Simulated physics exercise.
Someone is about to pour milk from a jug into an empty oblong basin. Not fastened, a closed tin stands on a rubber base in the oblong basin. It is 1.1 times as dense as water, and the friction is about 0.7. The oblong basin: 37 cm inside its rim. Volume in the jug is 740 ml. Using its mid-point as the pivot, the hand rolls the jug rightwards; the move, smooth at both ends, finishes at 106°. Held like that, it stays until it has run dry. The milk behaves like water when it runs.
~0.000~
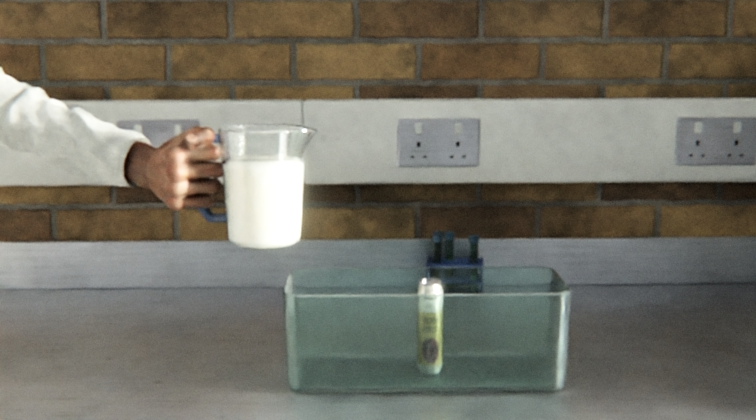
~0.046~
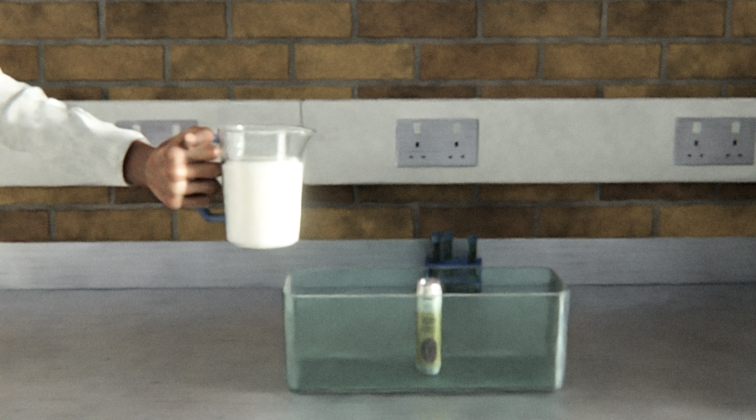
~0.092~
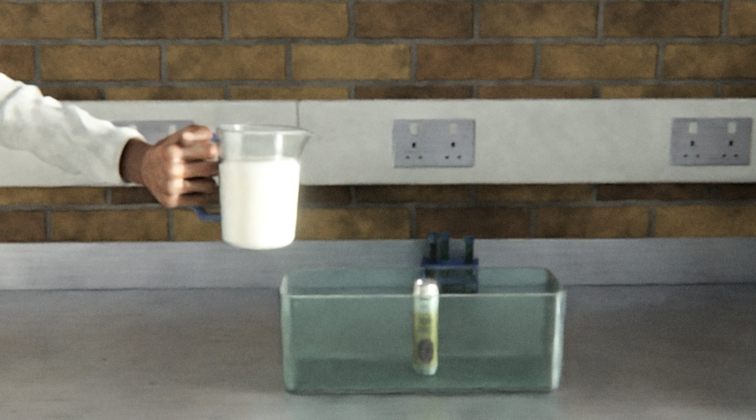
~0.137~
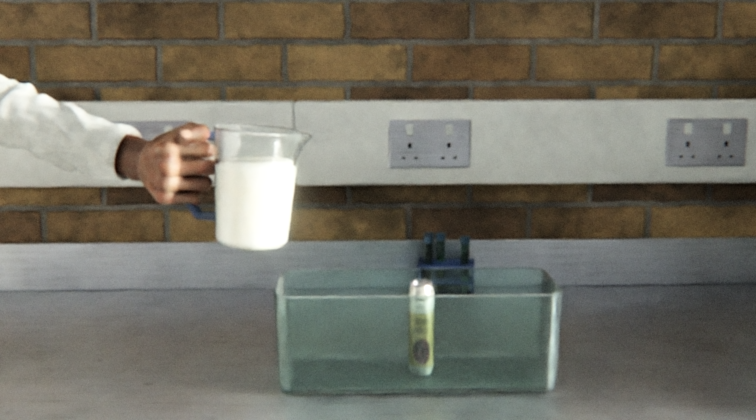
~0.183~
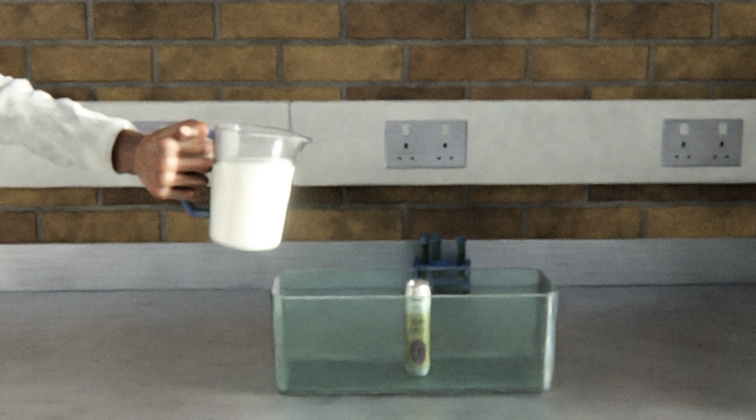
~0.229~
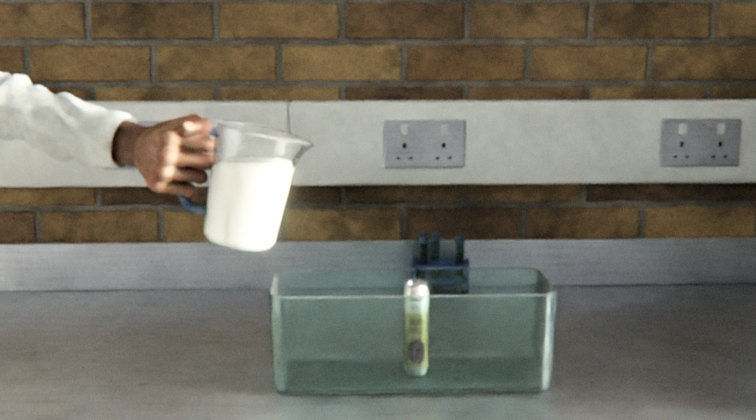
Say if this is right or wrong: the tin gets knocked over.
Wrong, it stays standing.
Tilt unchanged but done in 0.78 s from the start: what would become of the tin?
The tin would stay balanced.
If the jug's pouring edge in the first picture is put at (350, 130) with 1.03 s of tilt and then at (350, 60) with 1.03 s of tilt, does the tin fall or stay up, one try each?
Run one: It tumbles. Run two: It tumbles.
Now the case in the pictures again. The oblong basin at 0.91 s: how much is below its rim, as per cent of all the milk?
Close to 44 in a hundred.
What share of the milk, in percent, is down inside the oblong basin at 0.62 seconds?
I'd put it near 1 percent.
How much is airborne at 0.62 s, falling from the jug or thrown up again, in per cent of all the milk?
Roughly 9 %.
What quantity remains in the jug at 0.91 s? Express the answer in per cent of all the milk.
Close to 36 in a hundred.
By 0.62 s the tilt is 70° and 91 per cent is still to pour; the tin stands where it began.
By 0.91 s the tilt is 102° and 37 per cent is still to pour; the tin stands where it began.
By 1.21 s the tilt is 106° and 3 per cent is still to pour; the tin stands where it began.
By 1.53 s the tilt is 106° and 0 per cent is still to pour; the tin stands where it began.
At rest the tin stands where it began.
